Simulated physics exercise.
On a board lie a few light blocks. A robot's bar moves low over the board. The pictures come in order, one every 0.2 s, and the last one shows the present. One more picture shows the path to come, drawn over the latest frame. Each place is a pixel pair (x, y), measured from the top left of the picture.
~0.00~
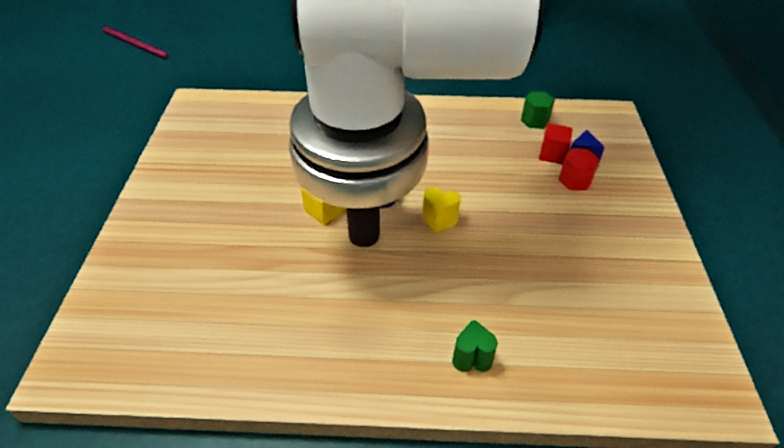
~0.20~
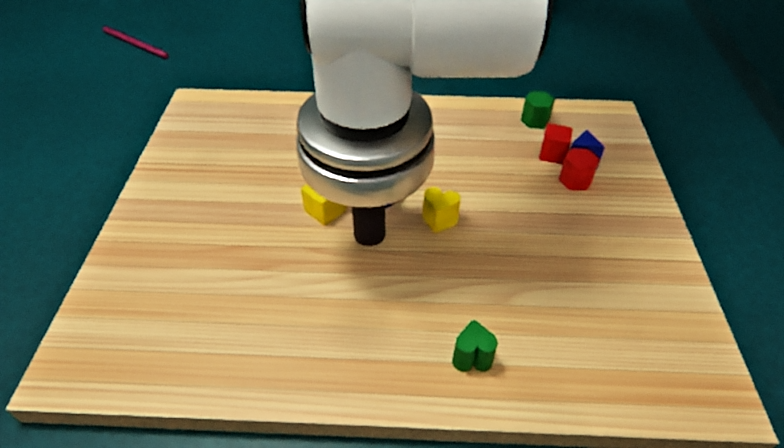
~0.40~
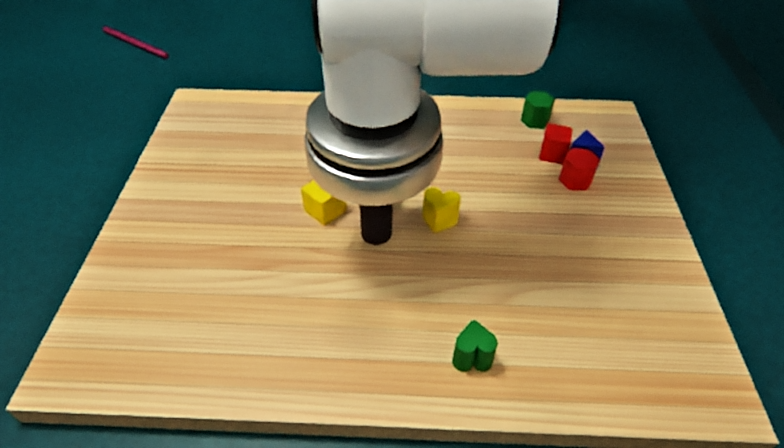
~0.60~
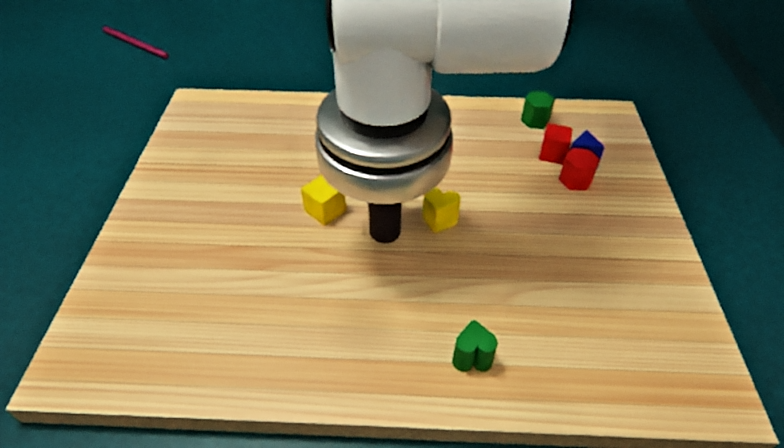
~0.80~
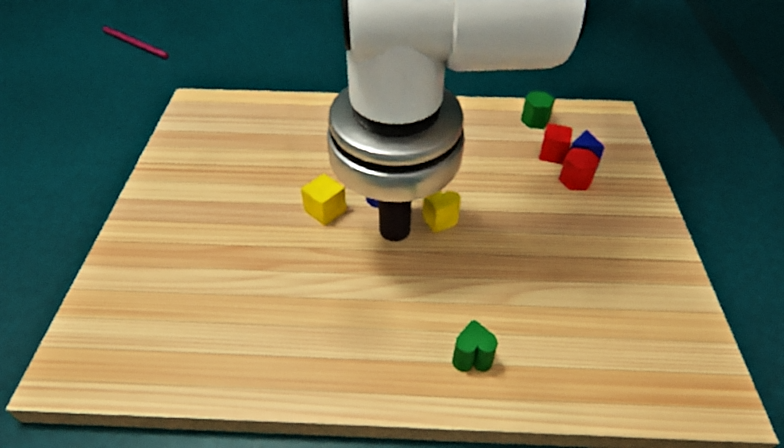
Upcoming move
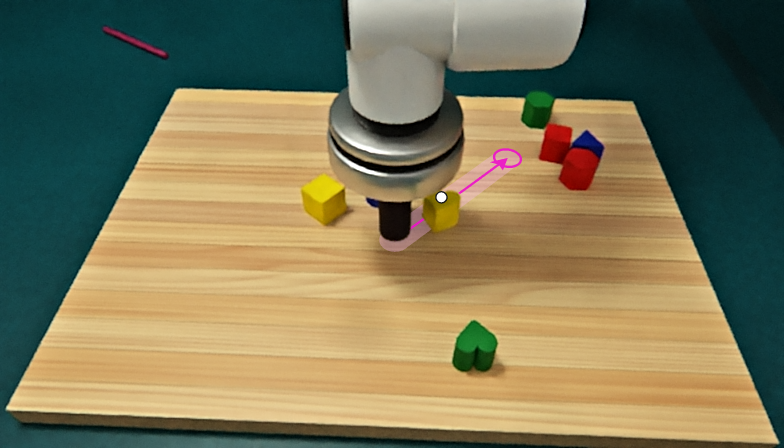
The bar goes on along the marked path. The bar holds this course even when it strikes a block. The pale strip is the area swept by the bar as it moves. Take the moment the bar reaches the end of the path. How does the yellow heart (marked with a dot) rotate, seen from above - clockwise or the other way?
It goes clockwise.
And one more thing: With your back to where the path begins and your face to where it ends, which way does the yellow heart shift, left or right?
That block drifts right.
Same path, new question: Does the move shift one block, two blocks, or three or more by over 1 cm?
Blocks that move over 1 cm: One.
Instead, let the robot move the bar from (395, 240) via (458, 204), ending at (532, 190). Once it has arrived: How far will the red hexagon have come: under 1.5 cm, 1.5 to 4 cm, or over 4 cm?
It ends under 1.5 cm away.
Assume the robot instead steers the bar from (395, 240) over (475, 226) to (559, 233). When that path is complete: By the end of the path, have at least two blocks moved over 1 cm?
Answer: No.
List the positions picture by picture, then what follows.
In the first picture, tip of the bar (364, 236), middles of tops, yellow heart (441, 197), red square (559, 132).
In the second picture, bar (370, 235), nothing pushed.
In the third picture, bar (377, 234), nothing pushed.
In the fourth picture, bar (385, 232), nothing pushed.
In the fifth picture, bar (395, 230), yellow heart (441, 197), red square (559, 132).
The line goes from (395, 240) to (507, 158); the dot is on the yellow heart.
On the path given first. One third of the way, bar (437, 200); yellow heart (468, 188), turned 45° clockwise.
Two thirds of the way, bar (476, 173); yellow heart (485, 184), turned 75° clockwise.
At the end, bar (509, 148); yellow heart (485, 184), turned 75° clockwise; red square unmoved.
